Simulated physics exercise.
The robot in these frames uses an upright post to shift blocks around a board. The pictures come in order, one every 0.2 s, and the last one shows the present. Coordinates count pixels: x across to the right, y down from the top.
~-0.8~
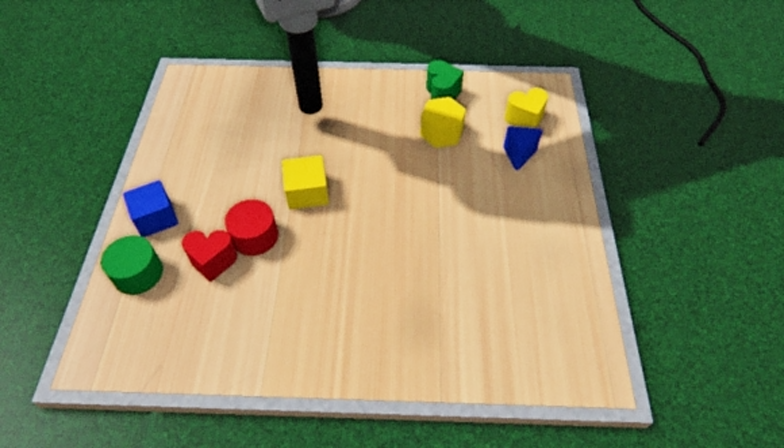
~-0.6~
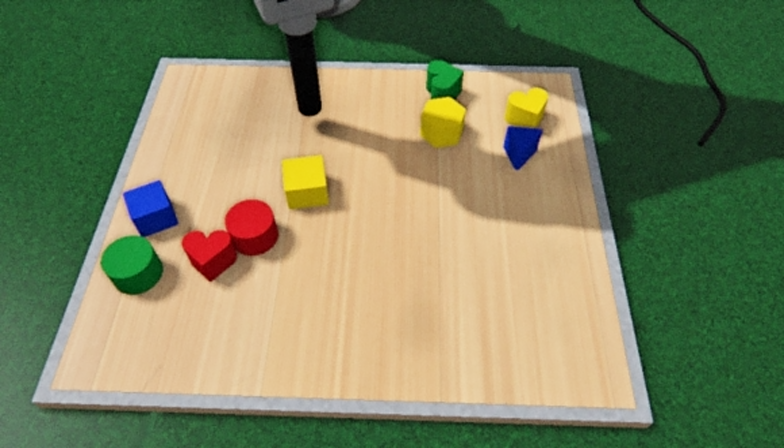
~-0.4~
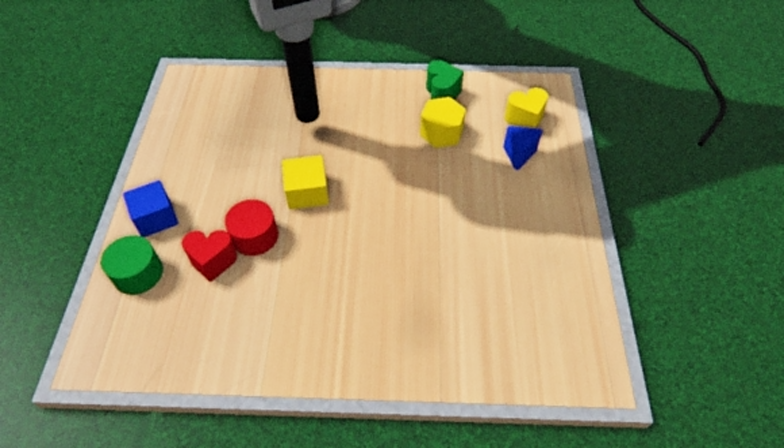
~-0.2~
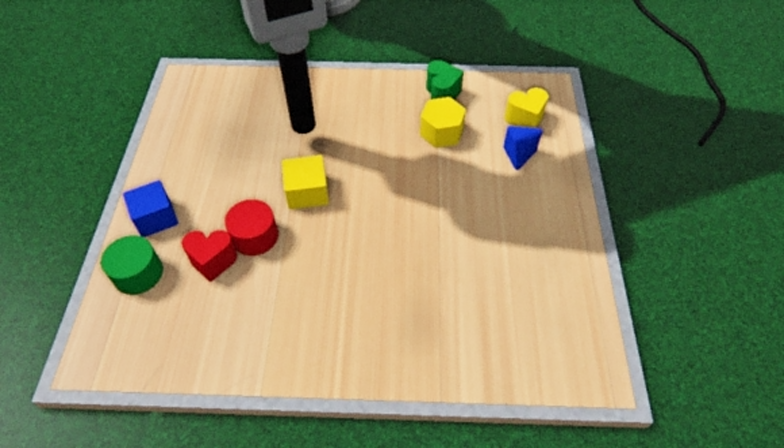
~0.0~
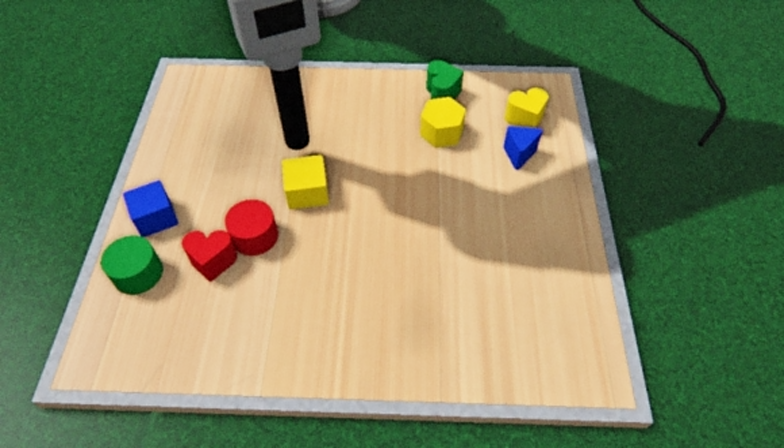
On a wooden board, a black post moves slightly nearer the yellow square while the blocks stay still.
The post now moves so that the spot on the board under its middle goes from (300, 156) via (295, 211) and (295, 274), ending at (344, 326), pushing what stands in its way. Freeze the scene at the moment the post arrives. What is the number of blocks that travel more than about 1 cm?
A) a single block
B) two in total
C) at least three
It's A.
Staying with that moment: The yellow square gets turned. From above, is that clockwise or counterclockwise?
Seen from overhead, it turns anticlockwise.
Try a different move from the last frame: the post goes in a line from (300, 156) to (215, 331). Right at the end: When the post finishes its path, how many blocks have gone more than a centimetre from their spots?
I predict three or more.
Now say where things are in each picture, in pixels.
Post's lower end at (311, 108); red disc at (249, 218); yellow square at (304, 172), in the first picture.
Post at (310, 110); blocks still, in the second picture.
Post at (308, 116); blocks still, in the third picture.
Post at (304, 127); blocks still, in the fourth picture.
Post at (298, 143); red disc at (249, 218); yellow square at (304, 172), in the fifth picture.
The first path, step by step. One third of the way, post at (292, 198); yellow square at (317, 211), turned 50° anticlockwise.
Two thirds of the way, post at (292, 262); yellow square at (325, 224), turned 85° anticlockwise.
At the end, post at (342, 315); red disc still; yellow square at (325, 224), turned 85° anticlockwise.
